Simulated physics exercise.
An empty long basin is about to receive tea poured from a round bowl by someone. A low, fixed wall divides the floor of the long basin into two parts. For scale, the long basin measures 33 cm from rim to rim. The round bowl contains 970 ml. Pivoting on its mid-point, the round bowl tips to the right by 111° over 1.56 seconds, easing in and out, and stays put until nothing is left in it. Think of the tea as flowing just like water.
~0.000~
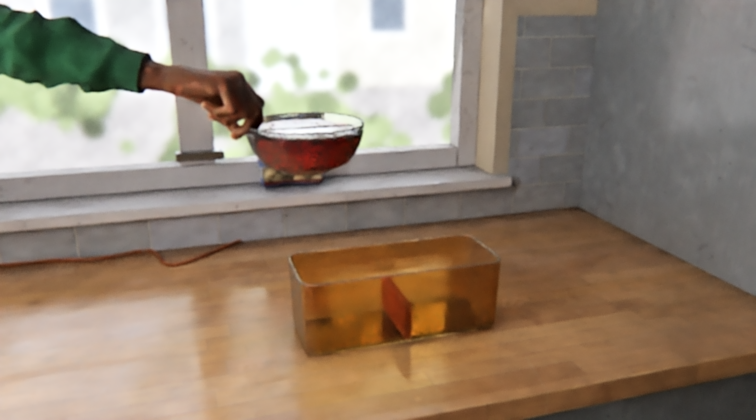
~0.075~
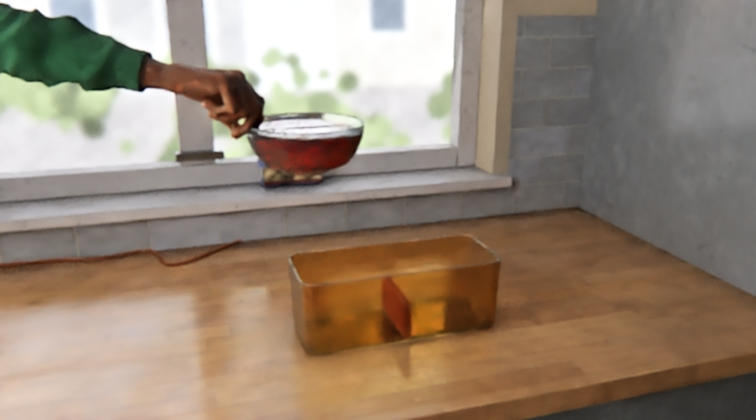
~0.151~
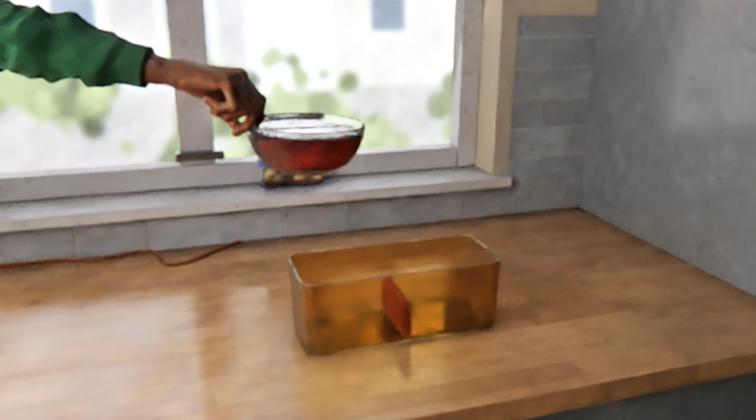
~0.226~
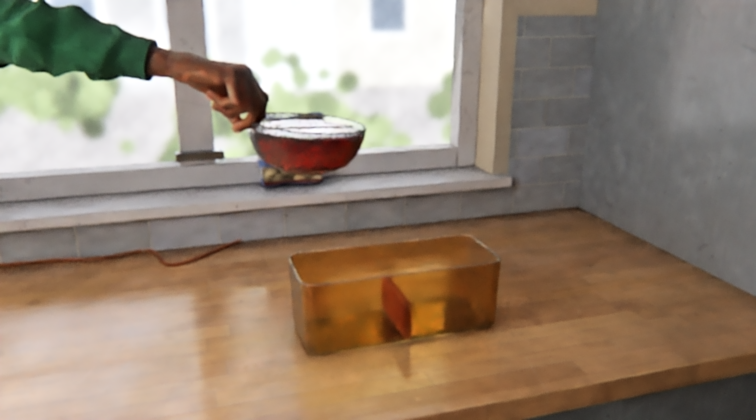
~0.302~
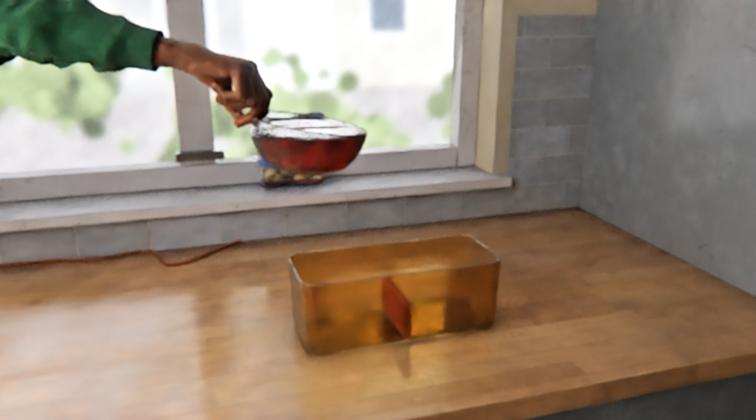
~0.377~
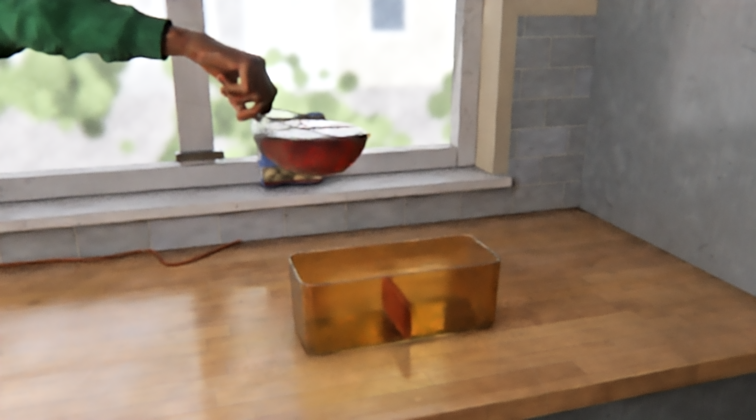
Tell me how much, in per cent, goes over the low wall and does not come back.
I would say about 70 per cent.
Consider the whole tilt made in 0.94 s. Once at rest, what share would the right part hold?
Estimate: Close to 55 per cent.
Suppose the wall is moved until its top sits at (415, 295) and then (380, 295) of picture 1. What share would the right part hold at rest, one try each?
Roughly 50 per cent, then 80 per cent.
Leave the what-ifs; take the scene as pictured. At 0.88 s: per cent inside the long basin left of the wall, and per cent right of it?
Left side near 3, right side near 30.
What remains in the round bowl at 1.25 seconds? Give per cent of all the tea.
Around 0 in a hundred.
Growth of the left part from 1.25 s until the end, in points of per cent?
That works out to roughly 3 per cent of the whole.
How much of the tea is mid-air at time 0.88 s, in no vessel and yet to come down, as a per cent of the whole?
Roughly 40 percent.
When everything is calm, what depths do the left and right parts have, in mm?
Final reading - left some 12 mm, right some 36 mm.
Then, 0.88 s in, the tilt is 67° and 26 per cent is still to pour, 3 is left of the wall and 30 right of it.
Then, 1.25 s in, the tilt is 101° and 0 per cent is still to pour, 23 is left of the wall and 70 right of it.
Then, 1.64 s in, the tilt is 111° and 0 per cent is still to pour, 26 is left of the wall and 70 right of it.
Then, 2.06 s in, the tilt is 111° and 0 per cent is still to pour, 26 is left of the wall and 70 right of it.
Finally, 26 per cent lies left of the wall, 70 right of it and 4 outside.
